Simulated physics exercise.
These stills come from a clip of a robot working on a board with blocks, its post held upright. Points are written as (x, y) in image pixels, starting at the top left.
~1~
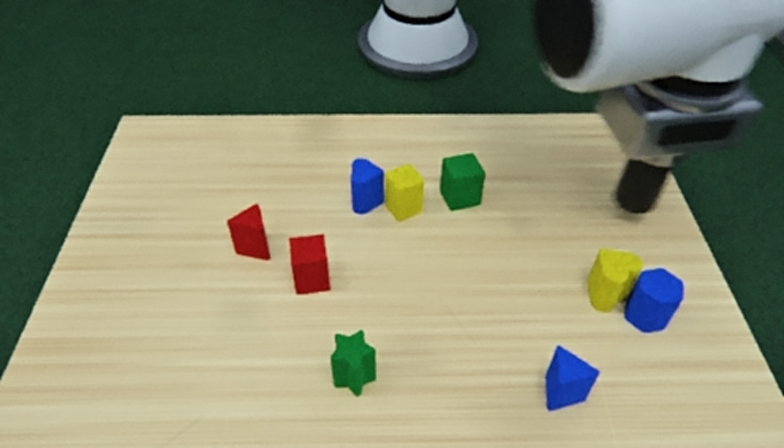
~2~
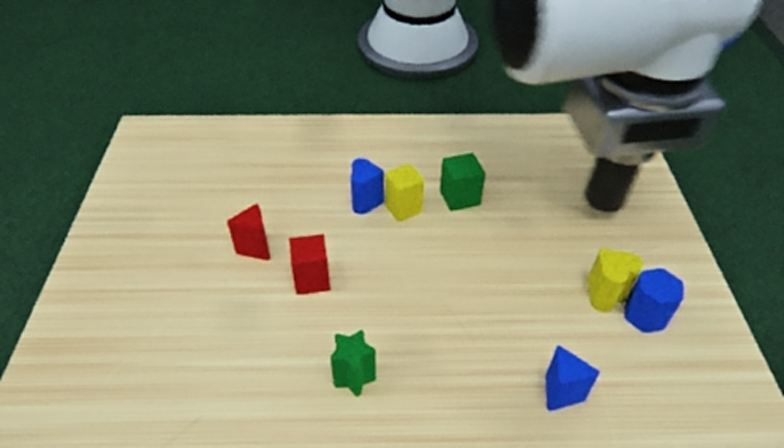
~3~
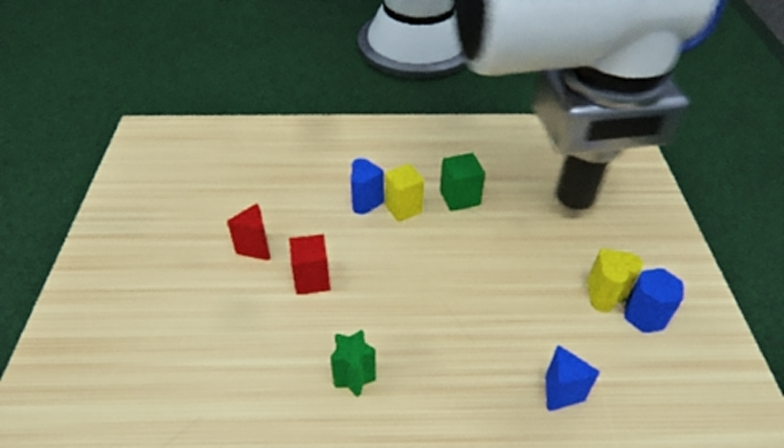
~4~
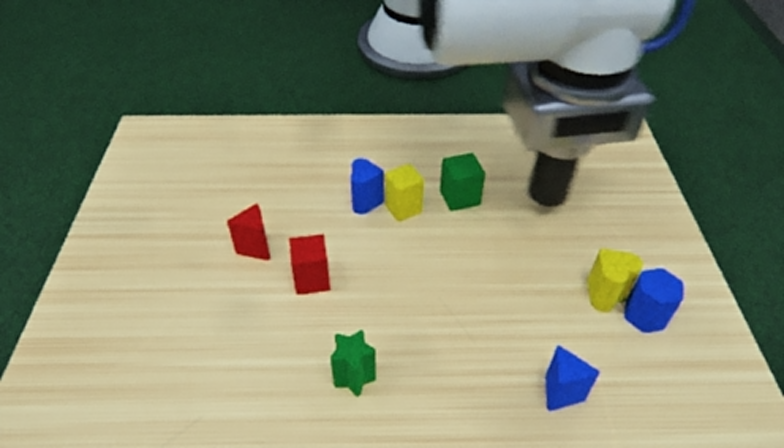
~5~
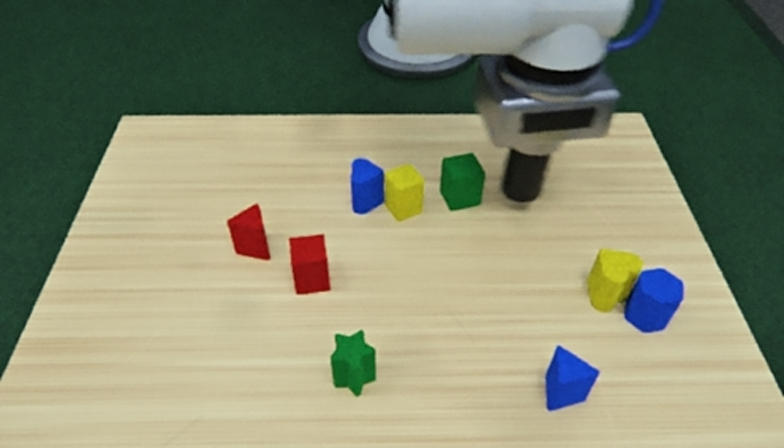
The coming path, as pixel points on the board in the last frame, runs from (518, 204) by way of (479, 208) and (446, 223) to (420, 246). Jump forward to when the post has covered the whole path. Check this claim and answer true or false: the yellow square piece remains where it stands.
True - the claim holds.
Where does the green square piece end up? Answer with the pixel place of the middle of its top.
About (437, 163).
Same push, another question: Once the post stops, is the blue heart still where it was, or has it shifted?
At the end, its place is the same.
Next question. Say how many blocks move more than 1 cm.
Counting only shifts above 1 cm, I get one block.
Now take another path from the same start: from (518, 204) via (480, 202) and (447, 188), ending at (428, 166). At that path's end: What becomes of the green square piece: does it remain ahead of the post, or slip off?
I believe the green square piece loses its place ahead of the post and slips off.
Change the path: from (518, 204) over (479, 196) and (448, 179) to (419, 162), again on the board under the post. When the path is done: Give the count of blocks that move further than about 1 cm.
It shifts a single block.
The first path, step by step. One third of the way, post (481, 194); green square piece (448, 163), turned 30° clockwise.
Two thirds of the way, post (447, 209); green square piece (437, 163), turned 70° clockwise.
At the end, post (421, 232); blue heart not moved; yellow square piece not moved; green square piece (437, 163), turned 70° clockwise.
